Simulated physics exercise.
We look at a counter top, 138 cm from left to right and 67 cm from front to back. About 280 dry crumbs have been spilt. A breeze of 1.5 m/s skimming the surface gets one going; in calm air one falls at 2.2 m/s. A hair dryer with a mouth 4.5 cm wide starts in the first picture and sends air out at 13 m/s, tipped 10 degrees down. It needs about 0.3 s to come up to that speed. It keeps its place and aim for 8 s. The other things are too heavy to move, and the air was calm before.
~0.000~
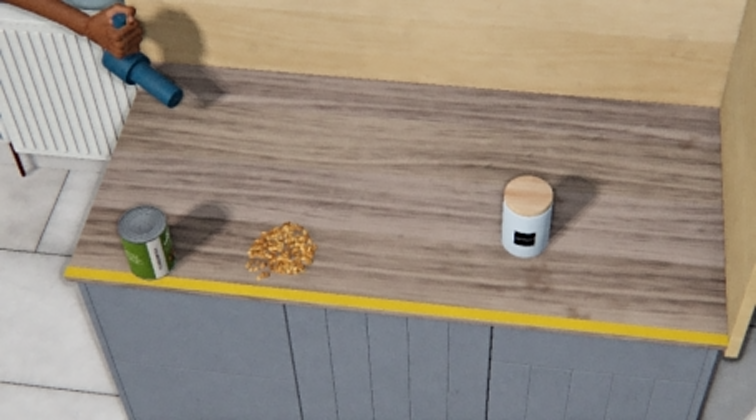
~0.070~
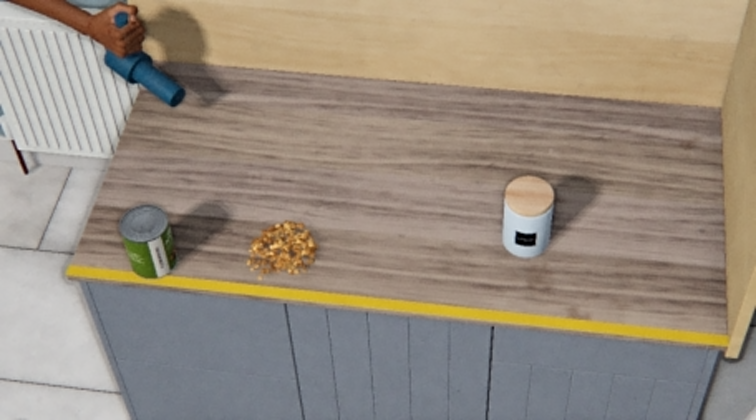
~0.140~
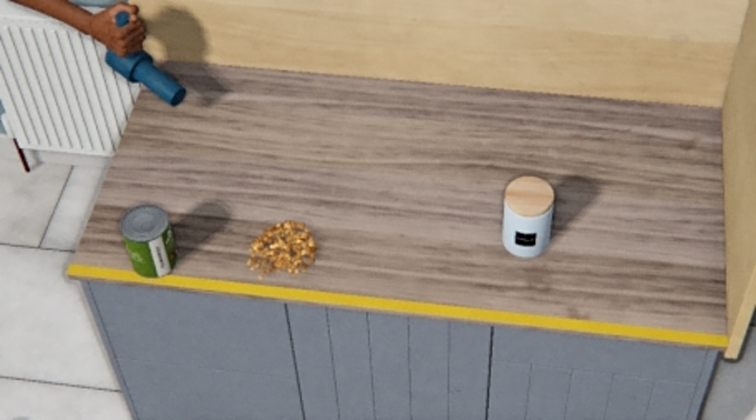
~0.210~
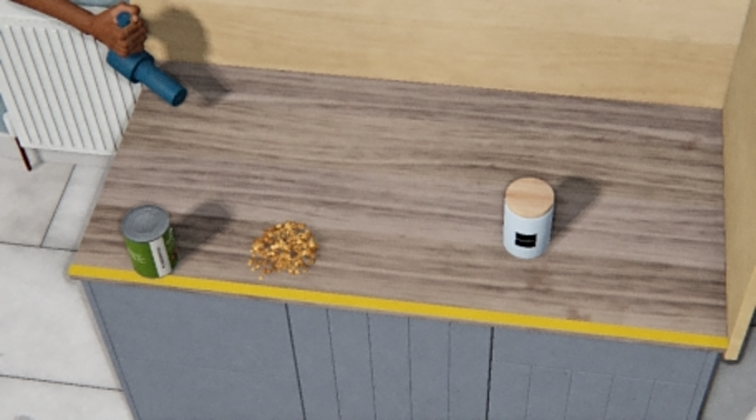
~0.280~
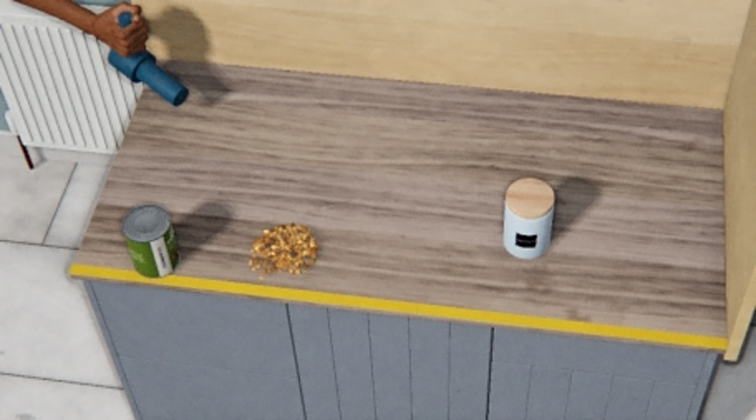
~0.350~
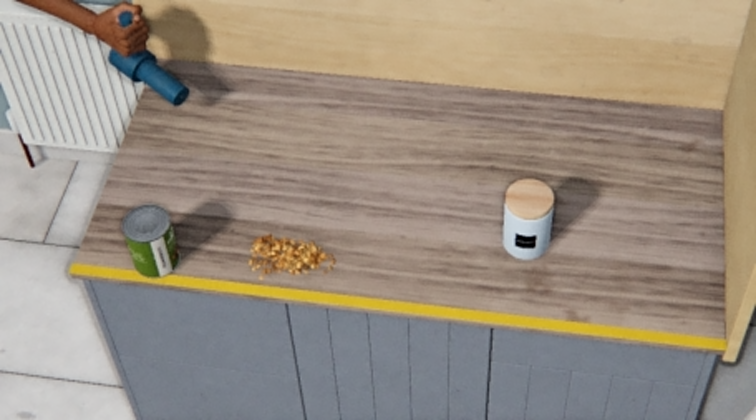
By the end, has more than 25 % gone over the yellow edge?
Answer: Yes.
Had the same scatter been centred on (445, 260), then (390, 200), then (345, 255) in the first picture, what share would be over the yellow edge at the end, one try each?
In that order: 100 %, 40 %, 100 %.
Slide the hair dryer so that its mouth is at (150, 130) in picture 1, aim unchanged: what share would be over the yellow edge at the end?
Then about 100 %.
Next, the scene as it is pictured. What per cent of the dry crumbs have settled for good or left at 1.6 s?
Some 100 per cent.
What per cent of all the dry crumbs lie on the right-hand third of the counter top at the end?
Near 0 %.
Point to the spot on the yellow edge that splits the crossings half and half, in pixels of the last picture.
Around (336, 305).
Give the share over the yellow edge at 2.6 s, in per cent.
Some 100 per cent.
After 1.6 s, 99 % are over the yellow edge; 99 % have settled or left.
After 2.6 s, 99 % are over the yellow edge; 99 % have settled or left.
After 4.4 s, 99 % are over the yellow edge; 100 % have settled or left.
After 8.0 s, at the end, 99 % are over the yellow edge.
